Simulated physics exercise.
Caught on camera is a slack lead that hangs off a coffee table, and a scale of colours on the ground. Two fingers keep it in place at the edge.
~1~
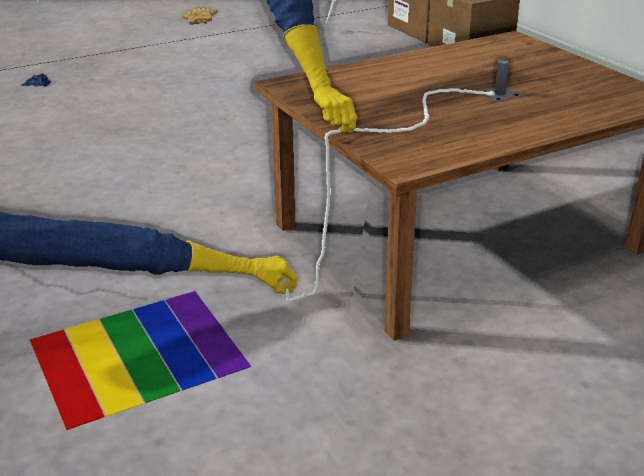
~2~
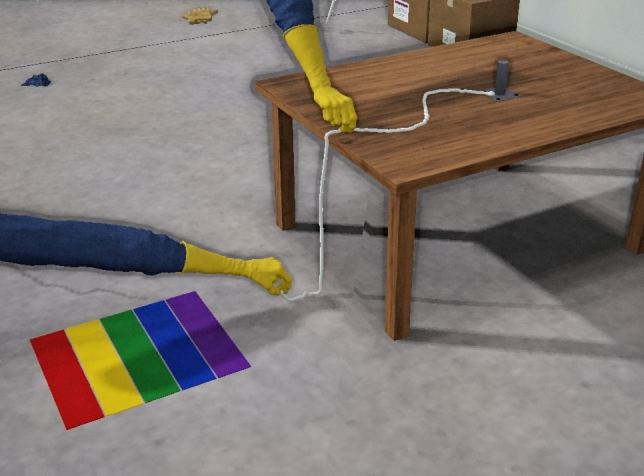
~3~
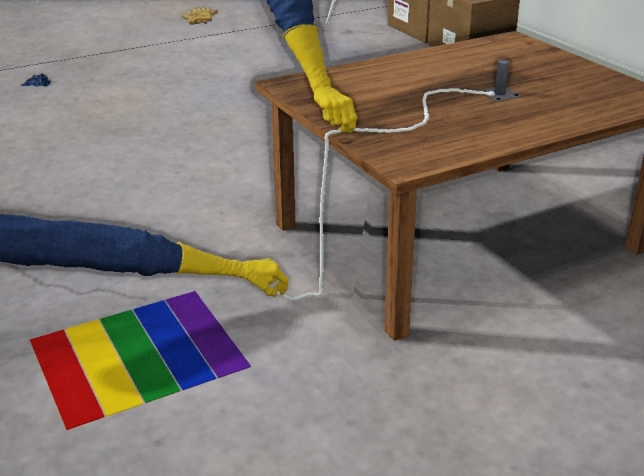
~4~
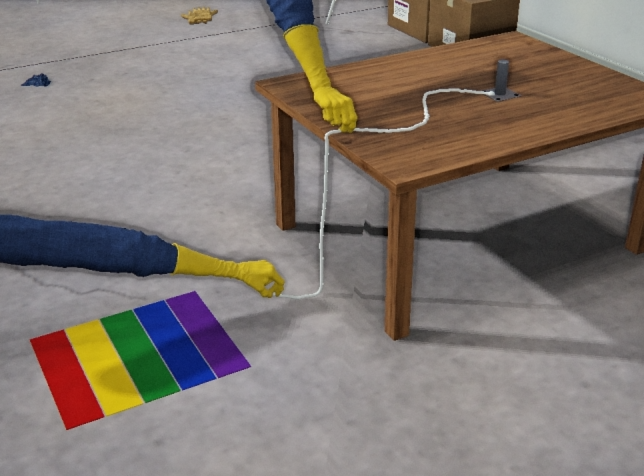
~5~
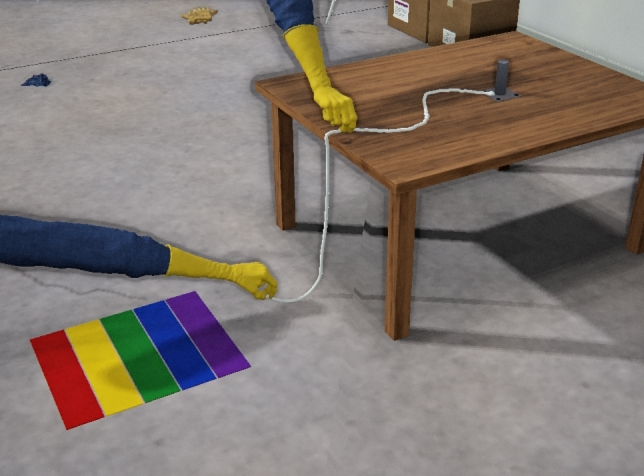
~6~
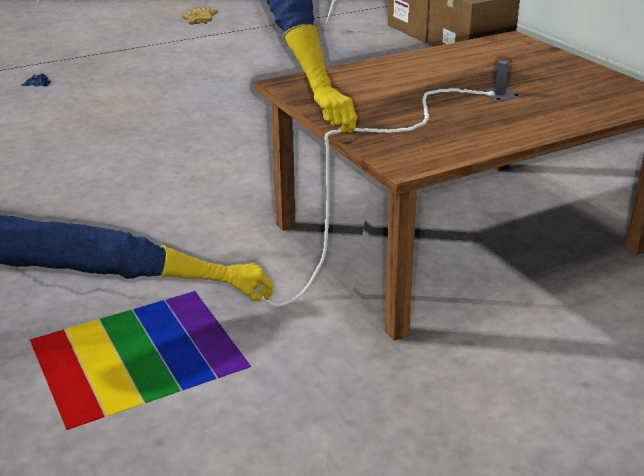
A yellow-gloved hand held a white cord at the edge of a wooden table while another gloved hand, low by the colour strips, drew the cord's hanging end slightly to the left.
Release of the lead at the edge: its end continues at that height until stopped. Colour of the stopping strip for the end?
Yellow.
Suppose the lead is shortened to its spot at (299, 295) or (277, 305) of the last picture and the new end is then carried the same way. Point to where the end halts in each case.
Going through both, you get (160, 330) and then (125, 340).
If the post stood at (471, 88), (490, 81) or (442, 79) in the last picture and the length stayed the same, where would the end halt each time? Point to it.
Close to (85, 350), (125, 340) and (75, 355) in that order.
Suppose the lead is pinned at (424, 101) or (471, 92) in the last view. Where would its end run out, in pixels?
The two answers, in sequence: (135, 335) and (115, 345).
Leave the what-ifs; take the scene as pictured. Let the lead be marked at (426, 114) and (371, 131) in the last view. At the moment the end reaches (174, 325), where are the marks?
Roughly (387, 121) for the first and (323, 155) for the second.
A little later, end near (174, 325); over blue.
Next, end near (129, 339); over green.
When it is tight, end near (101, 347); over yellow. It gets as far as the yellow strip.
